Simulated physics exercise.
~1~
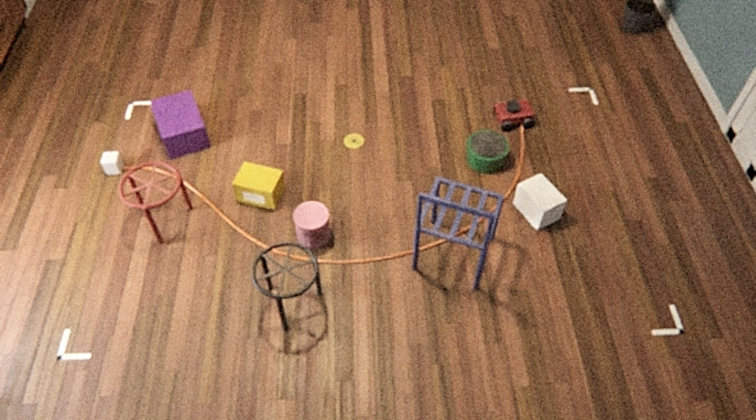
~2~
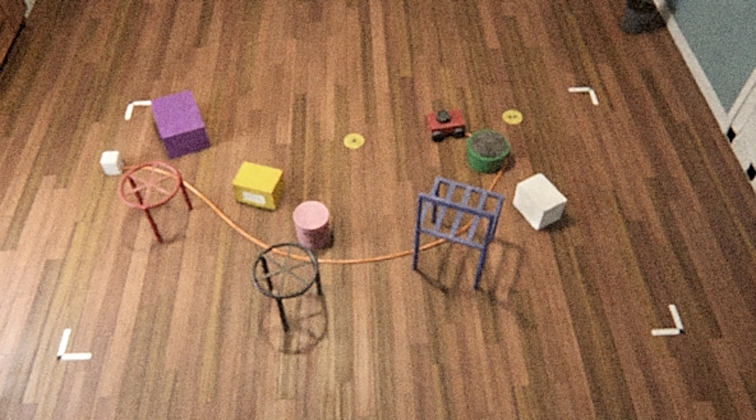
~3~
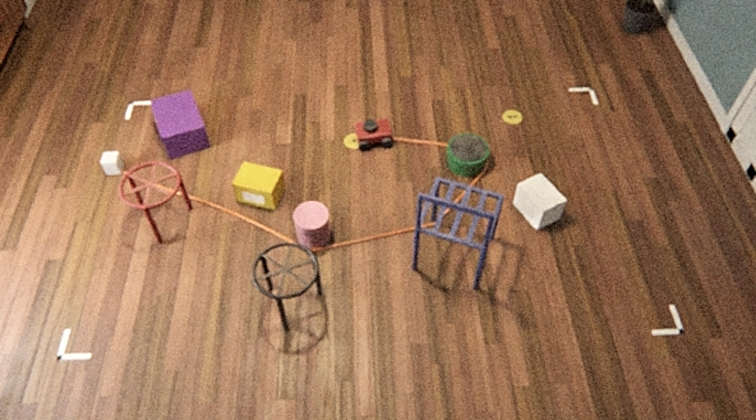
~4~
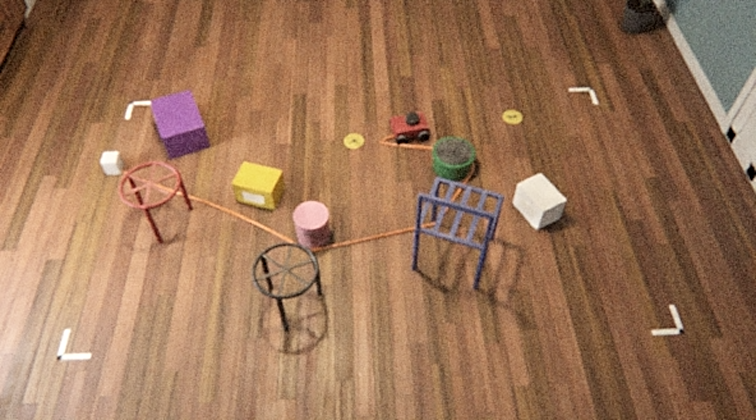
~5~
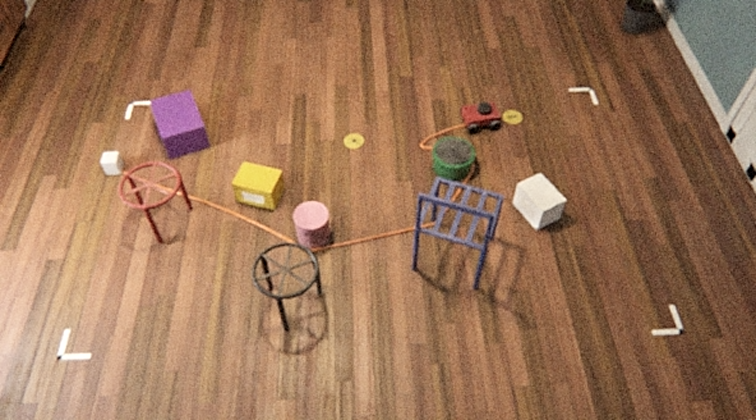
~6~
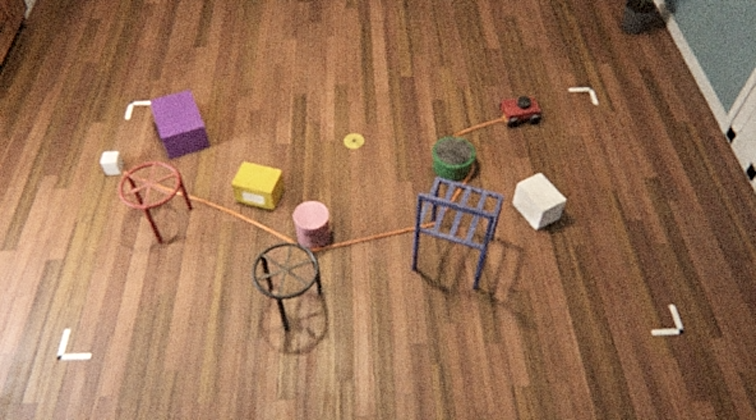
The clip opens with a red cart at the upper right of a wooden floor, trailing an orange cord that curves through a blue chair-like frame and past a pink bucket toward a red stool. The cart moves left behind the green pot to a yellow mark, and the cord draws straighter across the floor. As the cord pulls around it, the pot slides a short way left. The cart then heads back right, the cord bending loosely behind it. It ends near its starting spot, while the pot stays shifted left and upright.
